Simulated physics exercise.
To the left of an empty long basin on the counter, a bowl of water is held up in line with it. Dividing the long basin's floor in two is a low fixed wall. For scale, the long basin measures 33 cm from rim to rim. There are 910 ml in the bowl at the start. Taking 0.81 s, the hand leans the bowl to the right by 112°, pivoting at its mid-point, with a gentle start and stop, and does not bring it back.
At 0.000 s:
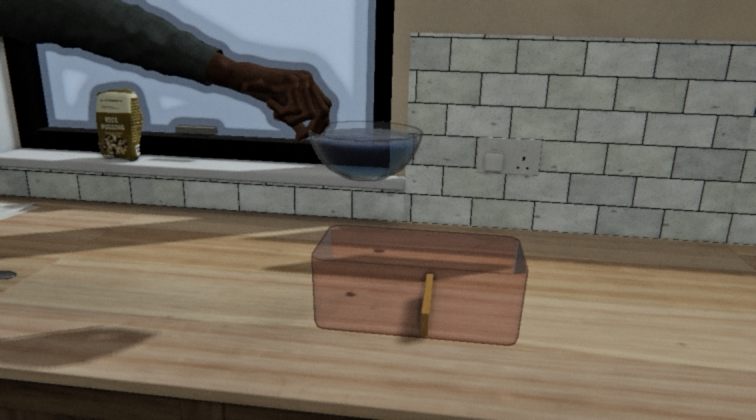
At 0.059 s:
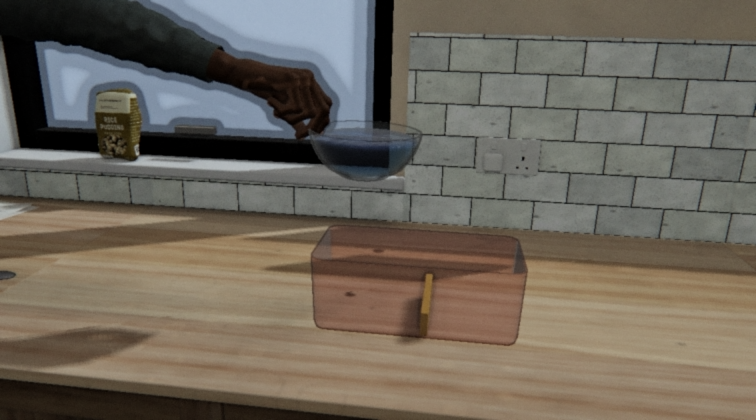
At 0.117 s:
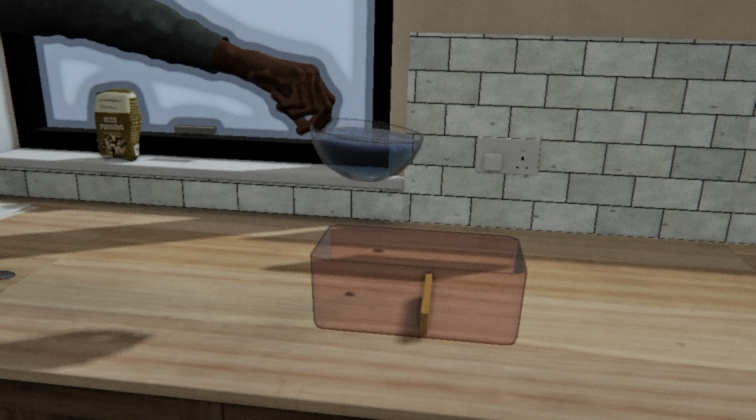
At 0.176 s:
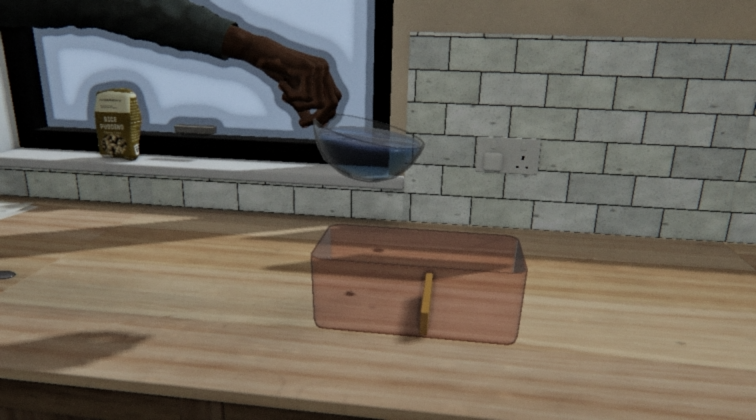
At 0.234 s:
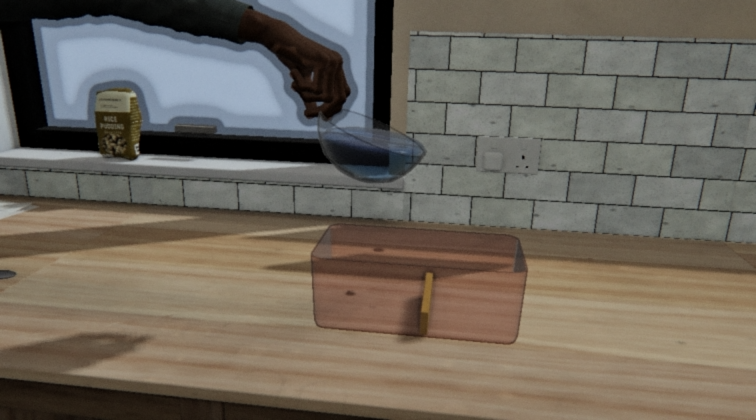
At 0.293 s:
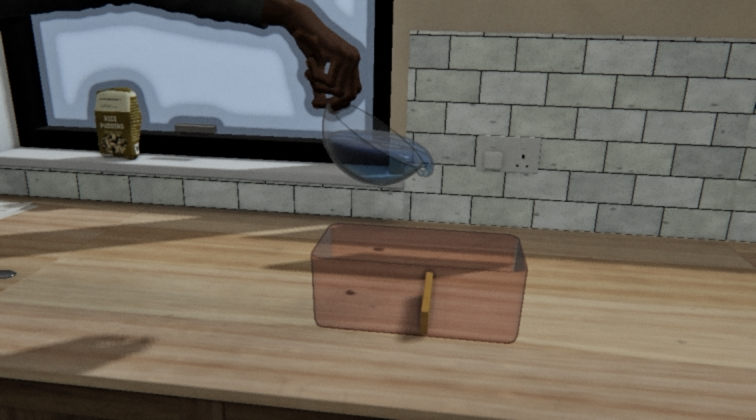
A glass bowl of water, held by a hand, leaning steadily right above a wooden counter, water beginning to slip over its edge.
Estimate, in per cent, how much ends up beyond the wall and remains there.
Roughly 67 % ends up beyond the wall.
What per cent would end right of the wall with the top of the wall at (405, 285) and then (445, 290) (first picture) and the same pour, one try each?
The first try gives 85 percent and the second 50 percent.
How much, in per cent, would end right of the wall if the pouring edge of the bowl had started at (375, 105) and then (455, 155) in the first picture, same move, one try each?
30 and 65 %.
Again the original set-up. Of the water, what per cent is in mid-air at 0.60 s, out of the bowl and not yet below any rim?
Close to 28 per cent, I'd say.
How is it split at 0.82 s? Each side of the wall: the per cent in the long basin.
Lab note: Left near 26 %, right near 68.
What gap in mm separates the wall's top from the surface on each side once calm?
I'd say some 28 mm on the left and some 10 mm on the right.
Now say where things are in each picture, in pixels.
The first picture shows tilt 0°; pouring edge (422, 134); surface from (315, 134) to (419, 139); the long basin's rim runs from (321, 241) to (523, 256); the wall's top is at (428, 293).
The second picture shows tilt 1°; pouring edge (422, 136); surface from (315, 134) to (419, 140).
The third picture shows tilt 6°; pouring edge (423, 140); surface from (315, 132) to (419, 142).
The fourth picture shows tilt 13°; pouring edge (424, 146); surface from (319, 130) to (422, 144).
The fifth picture shows tilt 22°; pouring edge (424, 155); surface from (323, 131) to (424, 149); 2 per cent is over the edge.
The sixth picture shows tilt 32°; pouring edge (422, 165); surface from (327, 135) to (415, 152); 11 per cent is over the edge.
After 0.60 s the tilt is 94° and 7 per cent is still to pour, 1 is left of the wall and 64 right of it.
After 0.82 s the tilt is 112° and 0 per cent is still to pour, 25 is left of the wall and 68 right of it.
After 1.06 s the tilt is 112° and 0 per cent is still to pour, 29 is left of the wall and 69 right of it.
After 1.31 s the tilt is 112° and 0 per cent is still to pour, 30 is left of the wall and 68 right of it.
In the end 31 per cent lies left of the wall, 67 right of it and 2 outside.
